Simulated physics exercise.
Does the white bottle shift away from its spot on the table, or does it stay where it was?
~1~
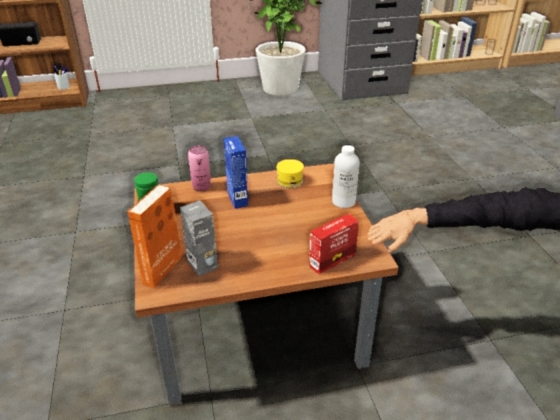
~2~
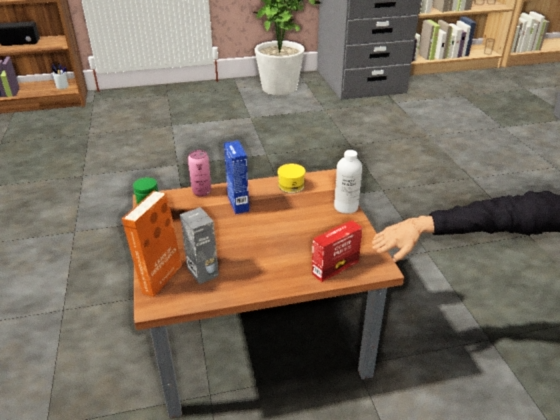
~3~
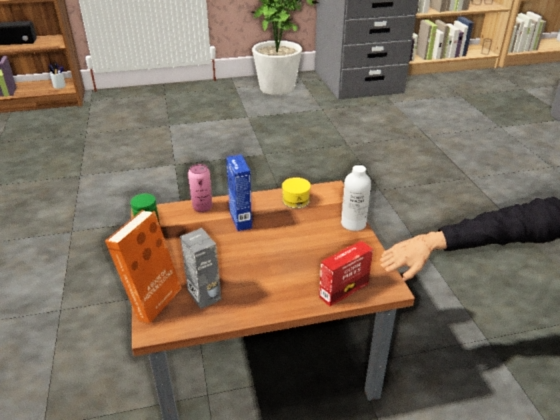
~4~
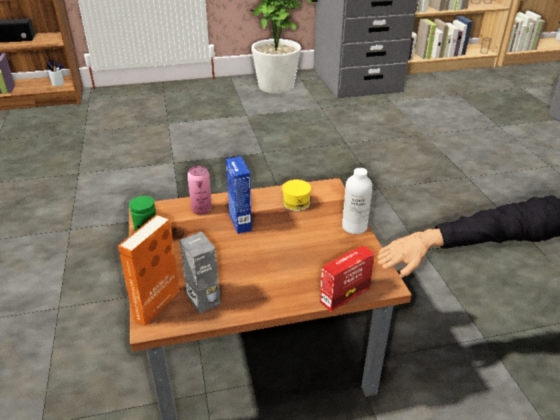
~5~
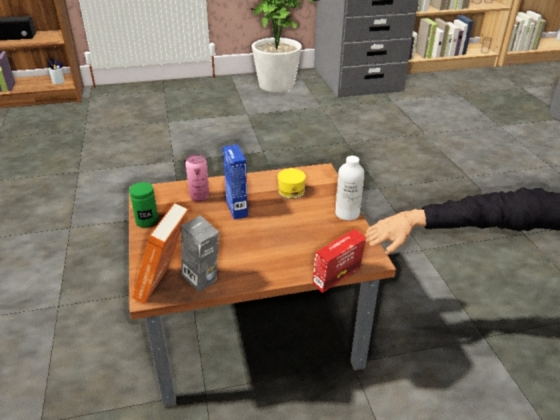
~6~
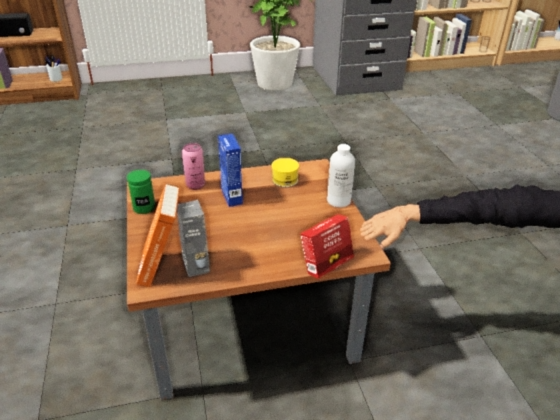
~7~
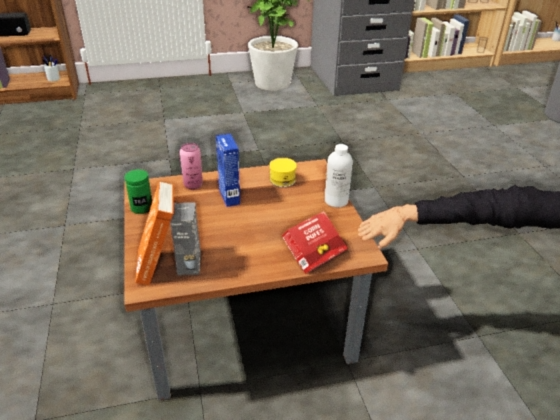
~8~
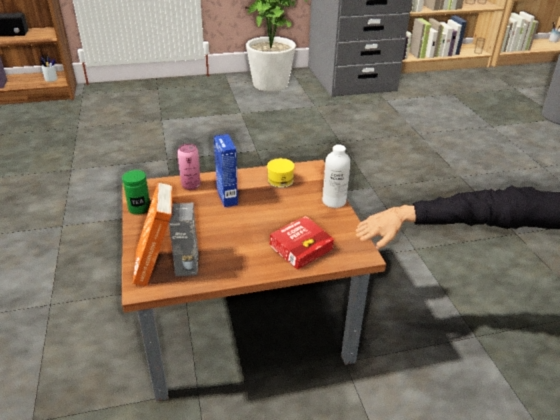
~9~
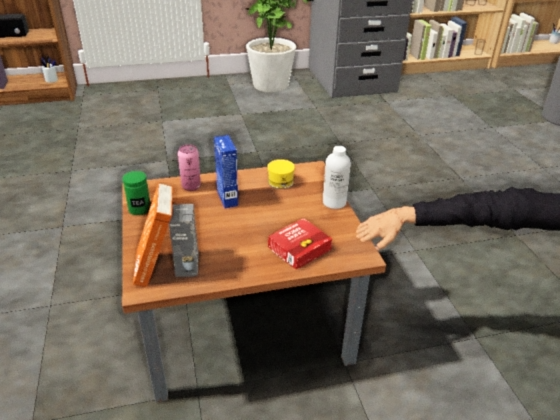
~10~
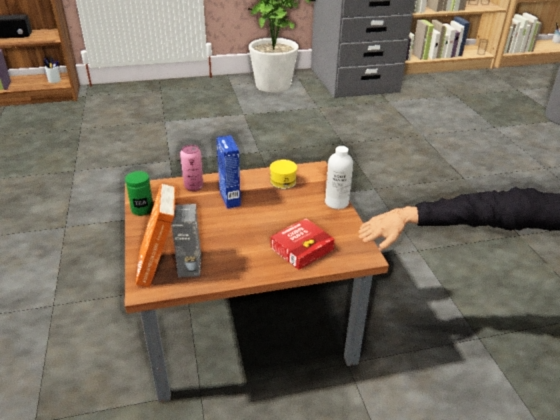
The white bottle stays put, still standing upright at its place near the right side of the table.
